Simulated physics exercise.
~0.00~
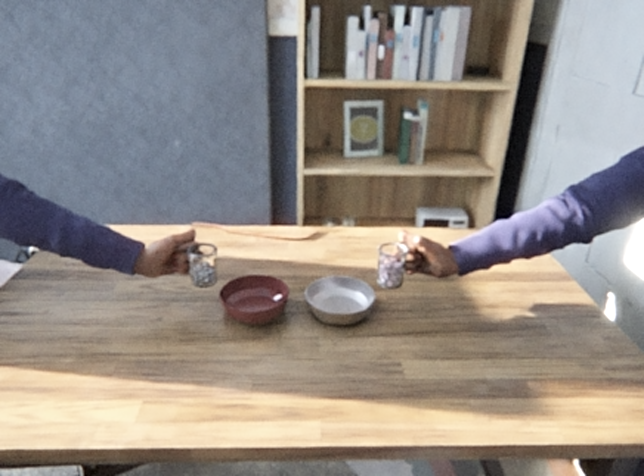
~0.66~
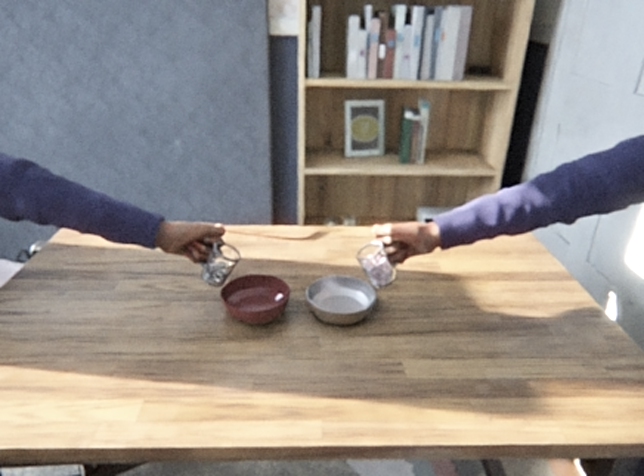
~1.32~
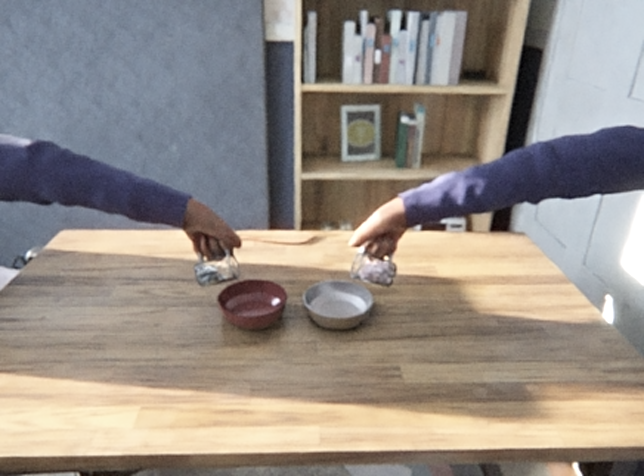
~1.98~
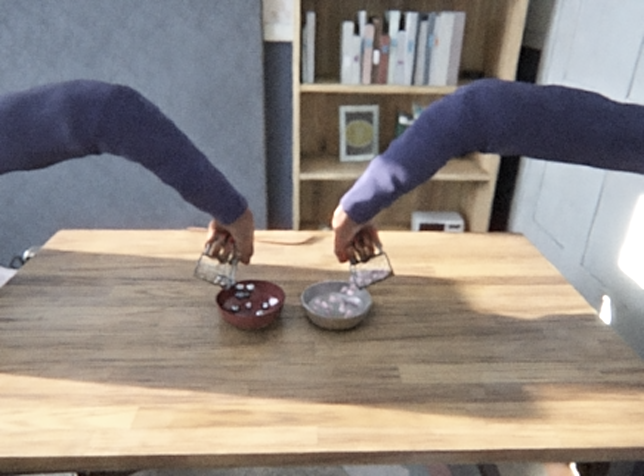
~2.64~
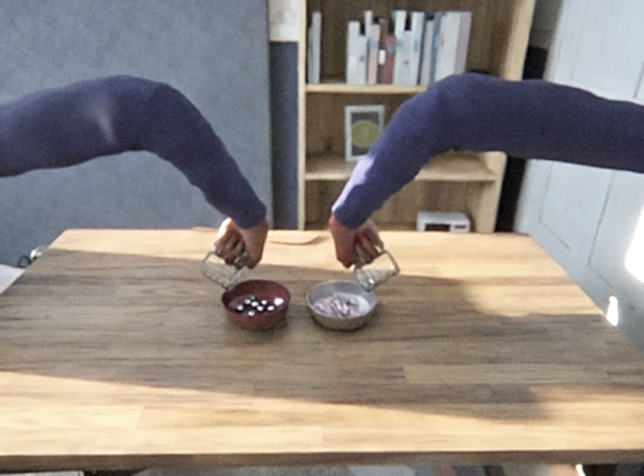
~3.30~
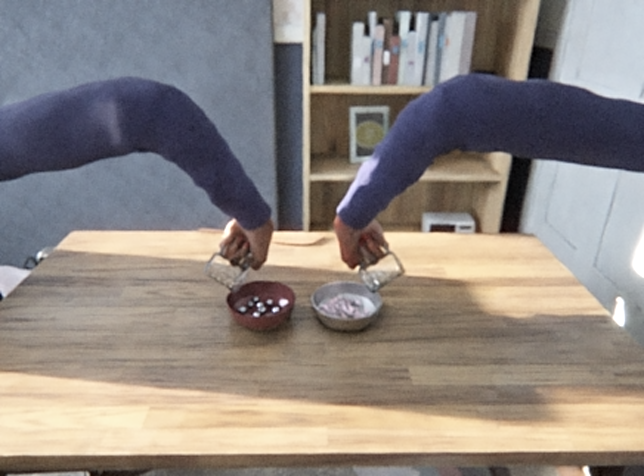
To begin with, two hands reach in from opposite sides of a wooden table, each holding a clear cup of small pieces upright near a dish, dark red on the left and silvery on the right. The hands move inward and the cups begin to lean toward the dishes. Soon both cups lie on their sides, still holding their contents. The arms bend high as the wrists turn further, and the pieces tumble out into the dishes. At the end, the emptied cups stay tipped over, with dark and white pieces in the red dish, pale pinkish ones in the other, and none spilled on the table.
